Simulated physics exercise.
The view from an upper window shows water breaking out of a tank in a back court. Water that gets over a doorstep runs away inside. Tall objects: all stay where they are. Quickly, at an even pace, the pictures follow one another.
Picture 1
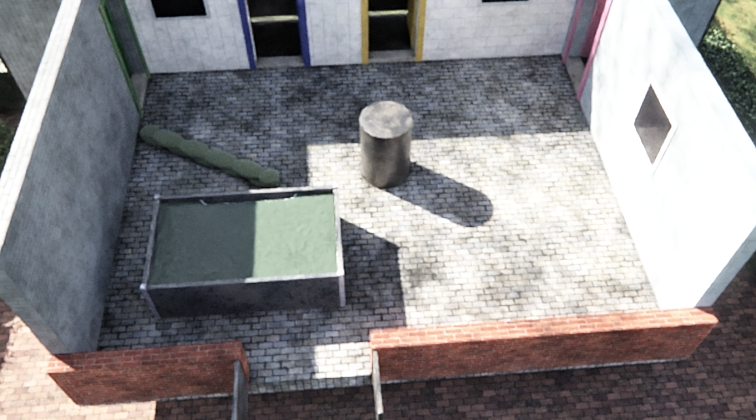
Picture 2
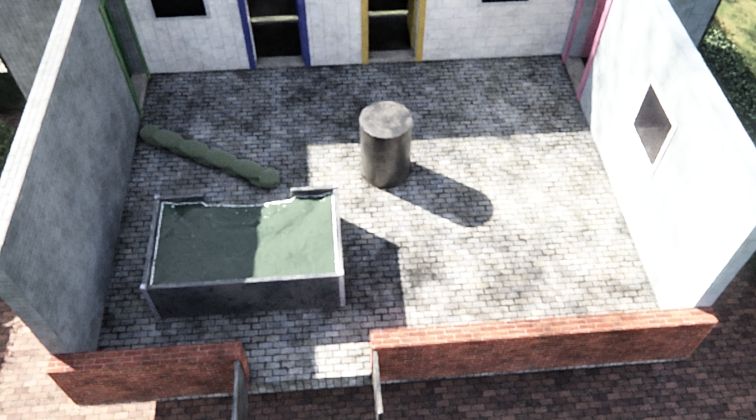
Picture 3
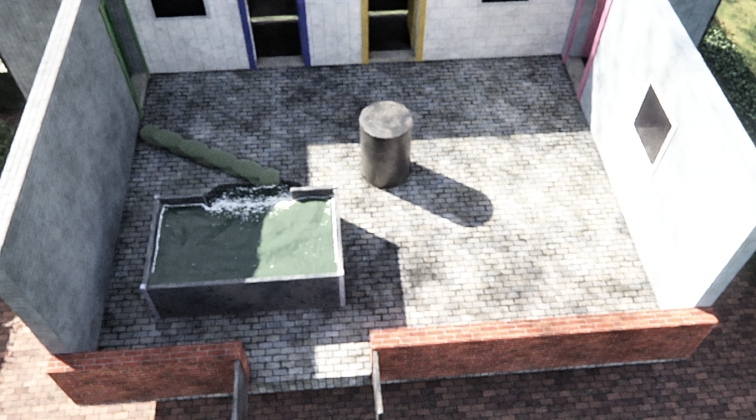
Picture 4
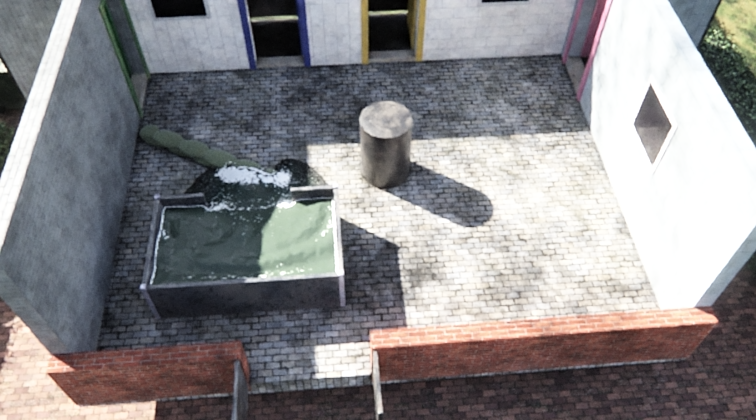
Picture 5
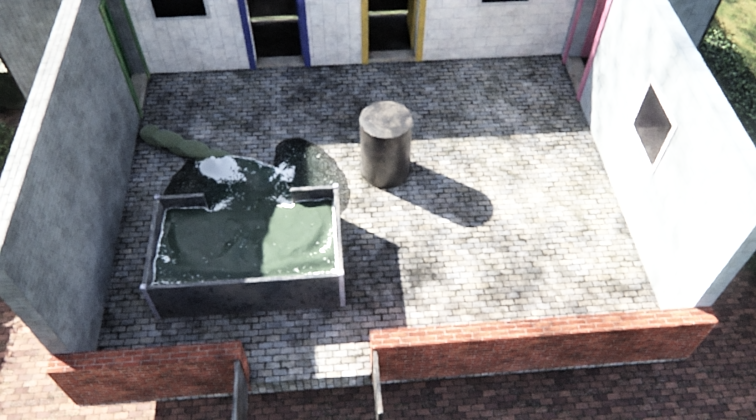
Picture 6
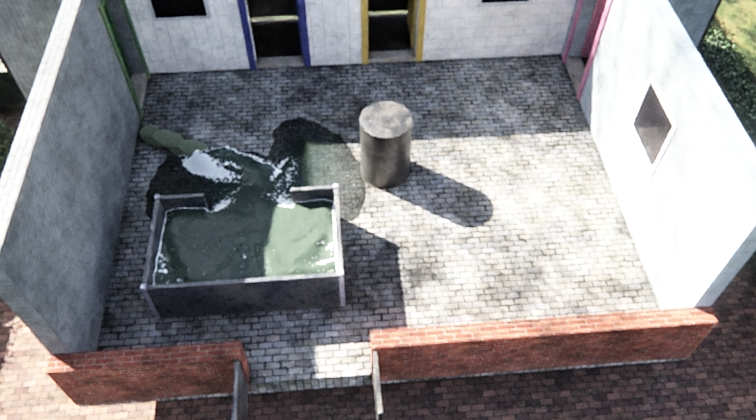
Green water sloshed in a tank in a walled courtyard, then poured through a gap in its far side and spread across the paving around a long green roll and toward a grey cylinder.
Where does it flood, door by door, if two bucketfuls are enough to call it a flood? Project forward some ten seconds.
At the pink door it does not flood; at the yellow door it floods; at the green door it does not flood; at the blue door it floods.
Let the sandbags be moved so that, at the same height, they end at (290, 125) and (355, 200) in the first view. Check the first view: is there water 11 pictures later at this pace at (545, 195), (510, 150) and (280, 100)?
Taking the spots in turn: Untouched, untouched and submerged.
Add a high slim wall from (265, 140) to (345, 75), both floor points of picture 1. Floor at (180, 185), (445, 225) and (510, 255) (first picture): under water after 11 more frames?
In order: Soaked, untouched, untouched.
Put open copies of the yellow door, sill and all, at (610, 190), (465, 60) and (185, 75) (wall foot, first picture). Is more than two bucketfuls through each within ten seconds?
First door doesn't reach it, second door doesn't reach it, third door gets past it.
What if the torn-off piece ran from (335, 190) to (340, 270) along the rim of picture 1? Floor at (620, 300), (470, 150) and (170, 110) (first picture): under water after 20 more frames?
The first spot is soaked, the second soaked and the third spared.
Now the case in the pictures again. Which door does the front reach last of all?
My answer: The pink door.
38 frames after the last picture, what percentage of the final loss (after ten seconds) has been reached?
By then, close to 70 % of it.
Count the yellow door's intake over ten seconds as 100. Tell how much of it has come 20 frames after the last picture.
It would be roughly 70 percent of the ten-second total.
A moment on, water covers 25 % of the floor; the pink door not reached, the yellow door not reached, the green door not reached, the blue door not reached.
Next, water covers 40 % of the floor; the pink door not reached, the yellow door under two buckets in, the green door wet at the sill, nothing in, the blue door over two buckets in.
Then, water covers 50 % of the floor; the pink door wet at the sill, nothing in, the yellow door over two buckets in, the green door under two buckets in, the blue door over two buckets in.
Later, water covers 70 % of the floor; the pink door wet at the sill, nothing in, the yellow door over two buckets in, the green door under two buckets in, the blue door over two buckets in.
In the end, water covers 95 % of the floor; the pink door wet at the sill, nothing in, the yellow door over two buckets in, the green door under two buckets in, the blue door over two buckets in.
